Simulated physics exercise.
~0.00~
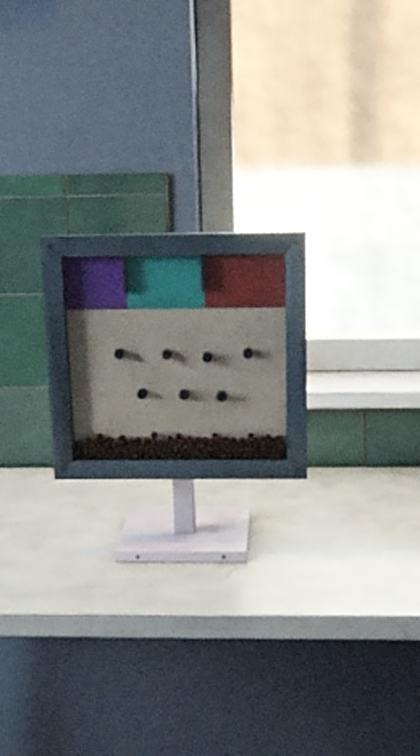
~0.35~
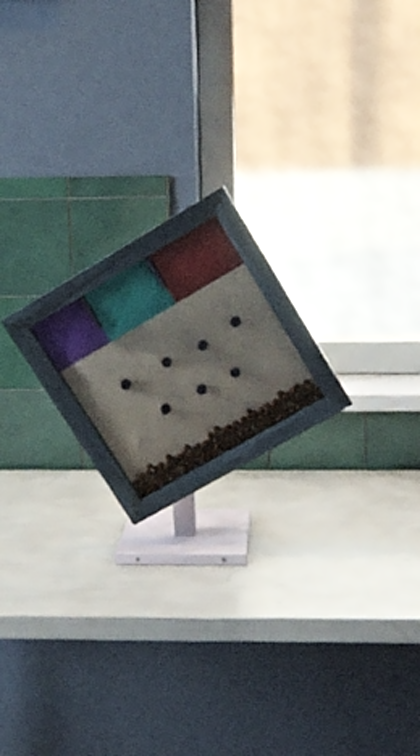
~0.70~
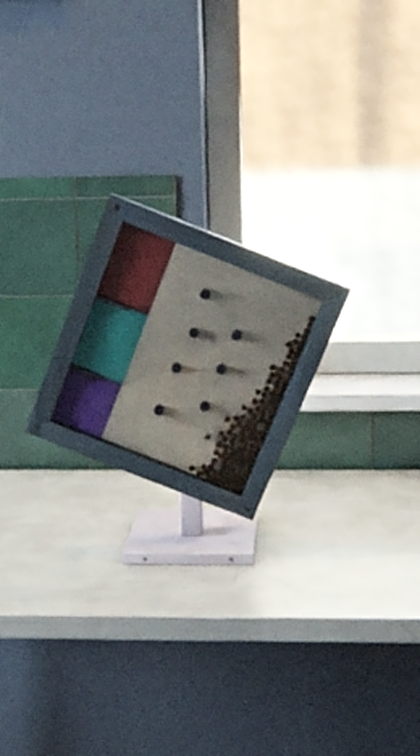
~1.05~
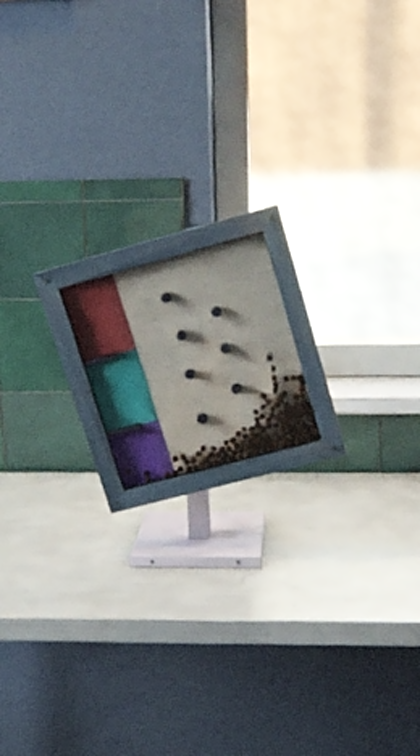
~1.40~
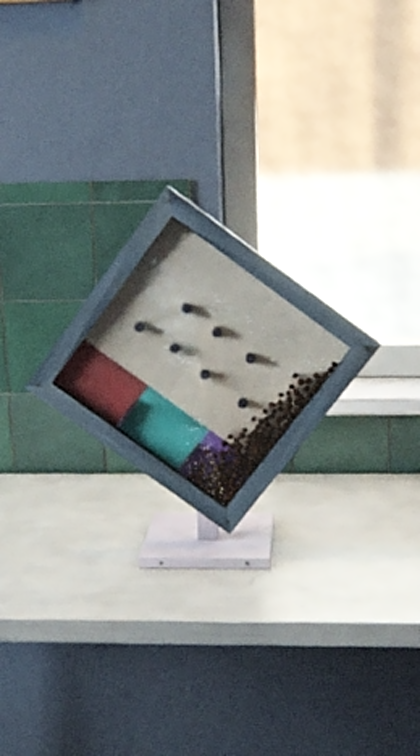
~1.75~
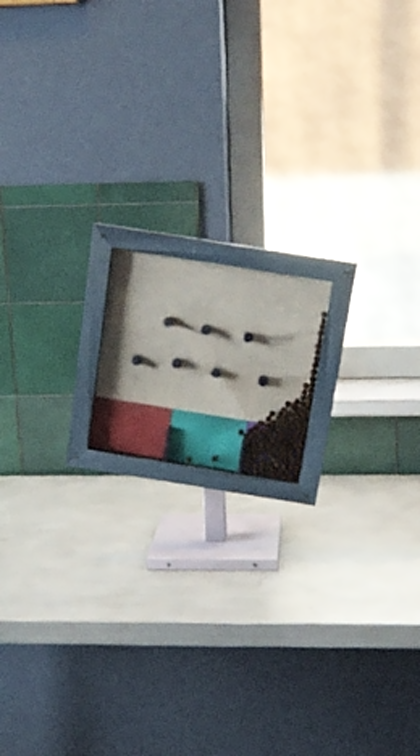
On a pale counter by a window, a square framed case on a stand turned anticlockwise until it was almost upside down, and its small dark beads slid round the right side, ending heaped mostly over the purple pocket at the lower right.
